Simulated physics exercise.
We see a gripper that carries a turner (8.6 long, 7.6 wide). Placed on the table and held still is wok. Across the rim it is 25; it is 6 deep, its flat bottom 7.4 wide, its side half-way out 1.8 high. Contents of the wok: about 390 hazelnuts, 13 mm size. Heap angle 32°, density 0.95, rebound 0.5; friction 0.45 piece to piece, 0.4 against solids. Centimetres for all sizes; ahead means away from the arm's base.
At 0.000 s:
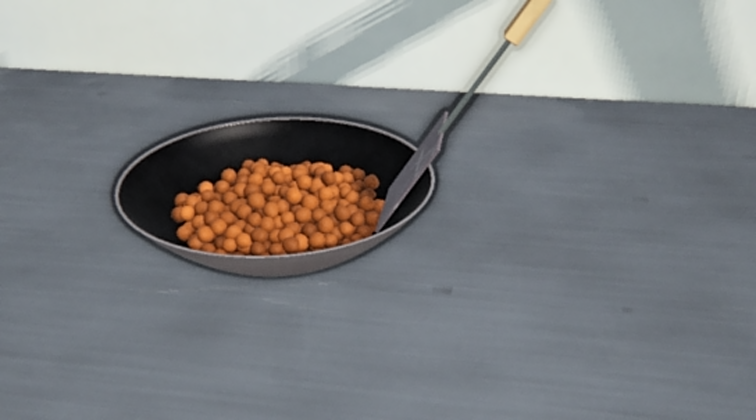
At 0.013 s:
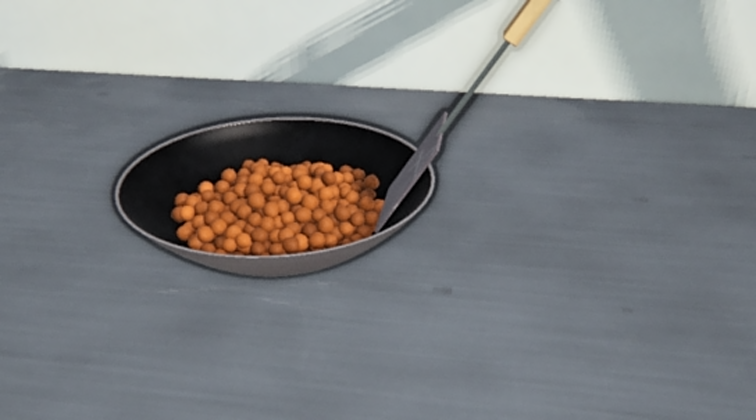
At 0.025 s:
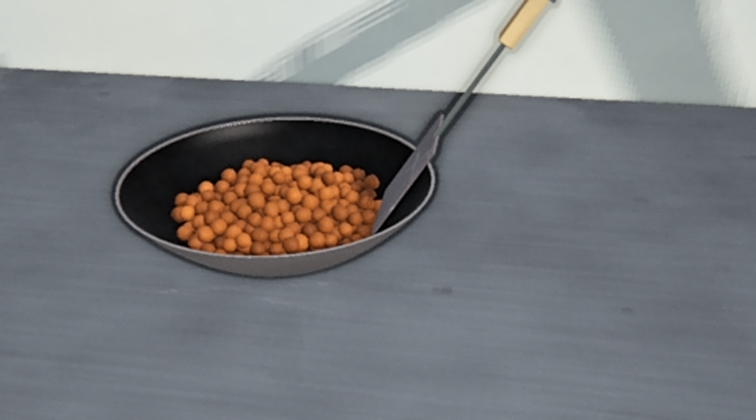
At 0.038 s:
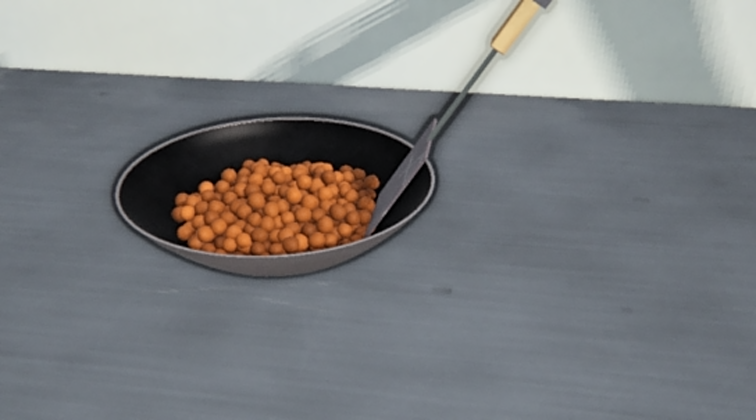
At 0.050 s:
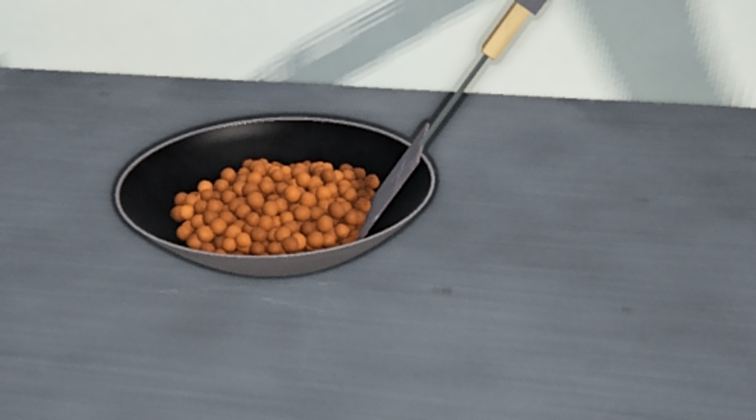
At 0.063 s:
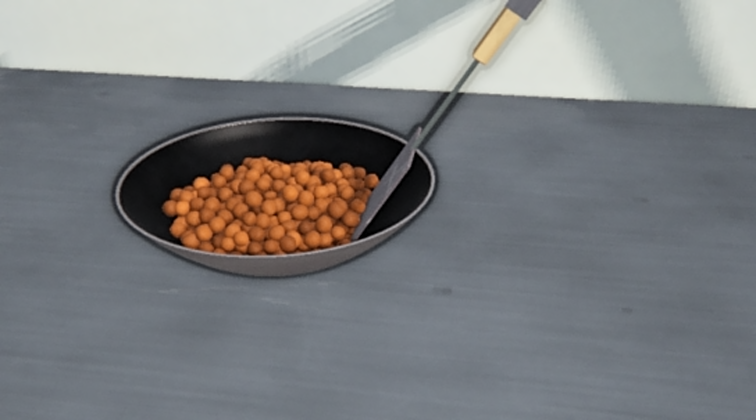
Turner with a pale handle section sliding slowly left inside a black wok, nudging a heap of round orange-brown nuts slightly.
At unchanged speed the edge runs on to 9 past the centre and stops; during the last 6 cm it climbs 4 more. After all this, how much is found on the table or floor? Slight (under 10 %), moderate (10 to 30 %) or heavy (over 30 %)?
Heavy.
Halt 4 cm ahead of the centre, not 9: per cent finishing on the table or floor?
Estimate: Approx. 5 %.
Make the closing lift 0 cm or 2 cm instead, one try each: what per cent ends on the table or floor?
Result: Approx. 35 % and 45 %, one try each.
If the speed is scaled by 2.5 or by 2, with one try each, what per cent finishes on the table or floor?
Roughly 60 per cent on the first try and 50 per cent on the second.
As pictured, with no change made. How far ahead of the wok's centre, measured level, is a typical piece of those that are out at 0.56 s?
Around 20 centimetres ahead.
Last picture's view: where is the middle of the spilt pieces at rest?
My best guess is near (38, 212).
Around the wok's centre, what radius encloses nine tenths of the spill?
It comes to about 40 cm.
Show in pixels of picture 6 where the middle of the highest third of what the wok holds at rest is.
The centre sits at about (208, 203).
By 0.18 s, sloping 58°, highest piece 7 above the table; 388 in the wok.
By 0.30 s, sloping 58°, highest piece 9 above the table; 371 in the wok, 2 on the table or floor, 15 on the blade or in flight.
By 0.56 s, sloping 58°, highest piece 7 above the table; 231 in the wok, 155 on the table or floor, 2 on the blade or in flight.
By 1.61 s, sloping 58°, highest piece 7 above the table; 231 in the wok, 157 on the table or floor.
Final count, 231 in the wok, 157 on the table or floor. That is 40 % on the table or floor.
